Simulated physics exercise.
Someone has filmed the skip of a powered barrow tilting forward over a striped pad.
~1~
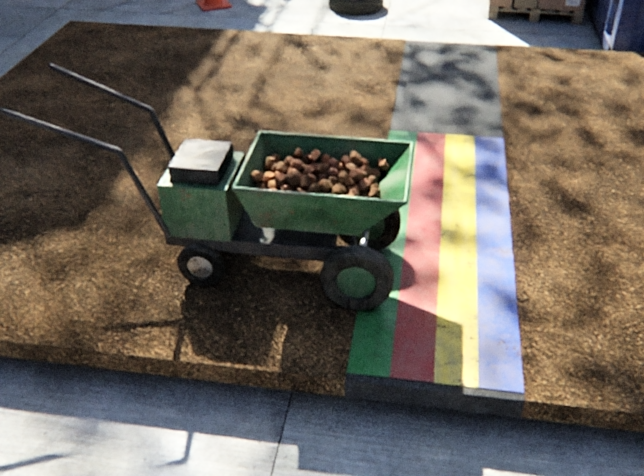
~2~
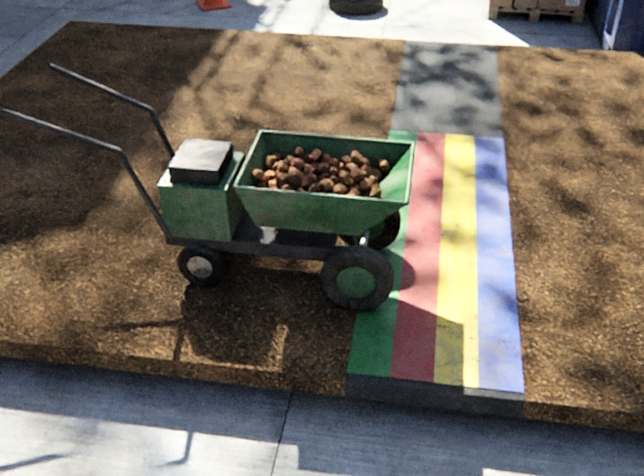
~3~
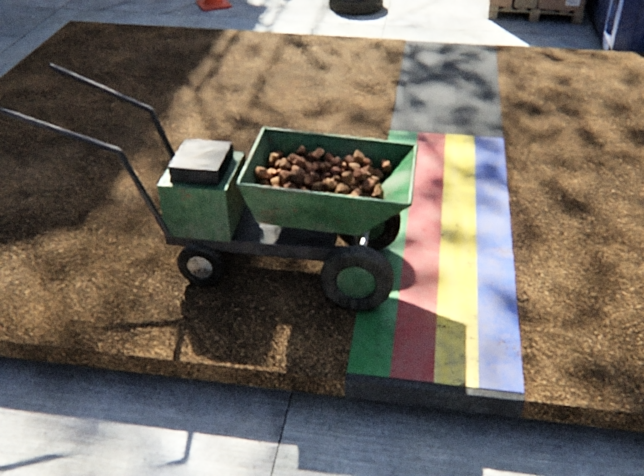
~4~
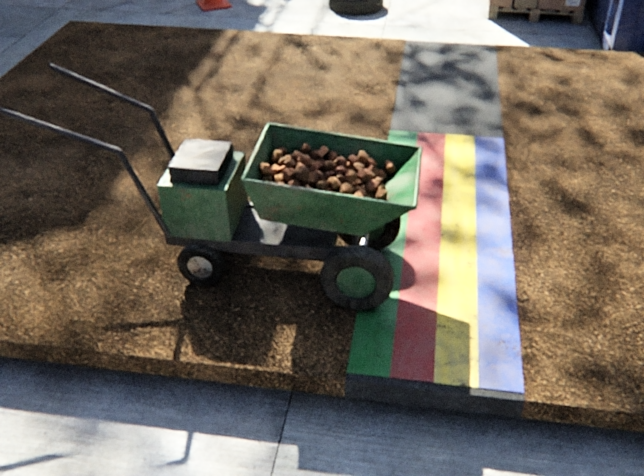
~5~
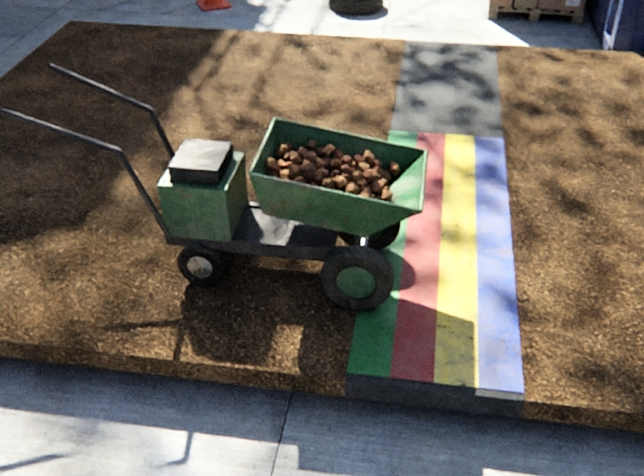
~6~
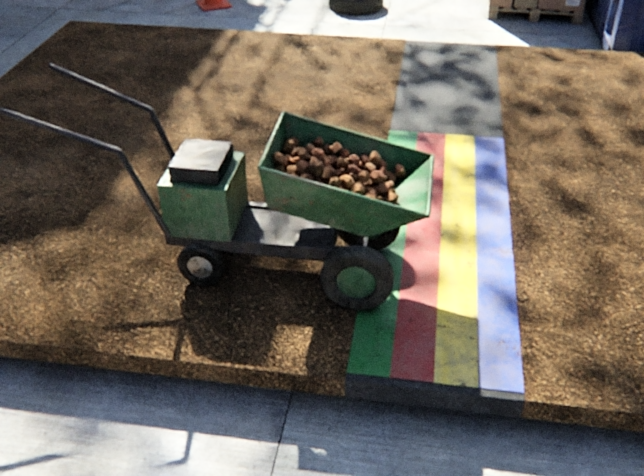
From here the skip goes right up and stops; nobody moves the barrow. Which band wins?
The heap favours the blue strip.
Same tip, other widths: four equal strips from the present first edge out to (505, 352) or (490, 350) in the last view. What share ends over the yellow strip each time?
Near 10 % and 0 %.
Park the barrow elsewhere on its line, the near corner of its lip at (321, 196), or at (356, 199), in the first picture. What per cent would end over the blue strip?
About 10 and 20 per cent.
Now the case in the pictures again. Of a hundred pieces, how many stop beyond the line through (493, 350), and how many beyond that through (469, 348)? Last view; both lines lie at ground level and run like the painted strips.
Roughly 60 per cent, and 80 per cent.
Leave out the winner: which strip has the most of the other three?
The runner-up: The strip in yellow.
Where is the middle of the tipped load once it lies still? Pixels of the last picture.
Roughly at (507, 284).
Soon, skip tipped steeply; all in the skip.
A while on, skip tipped steeply; about two thirds in the skip; a small part over the yellow strip; about a quarter over the blue strip; a stray few off the paint.
Towards the end, skip tipped right over; a small part in the skip; about a quarter over the yellow strip; about a third over the blue strip; about a third off the paint.
Finally, skip tipped right over; a small part in the skip; none over the green strip; none over the red strip; about a quarter over the yellow strip; about a third over the blue strip; about a third off the paint.
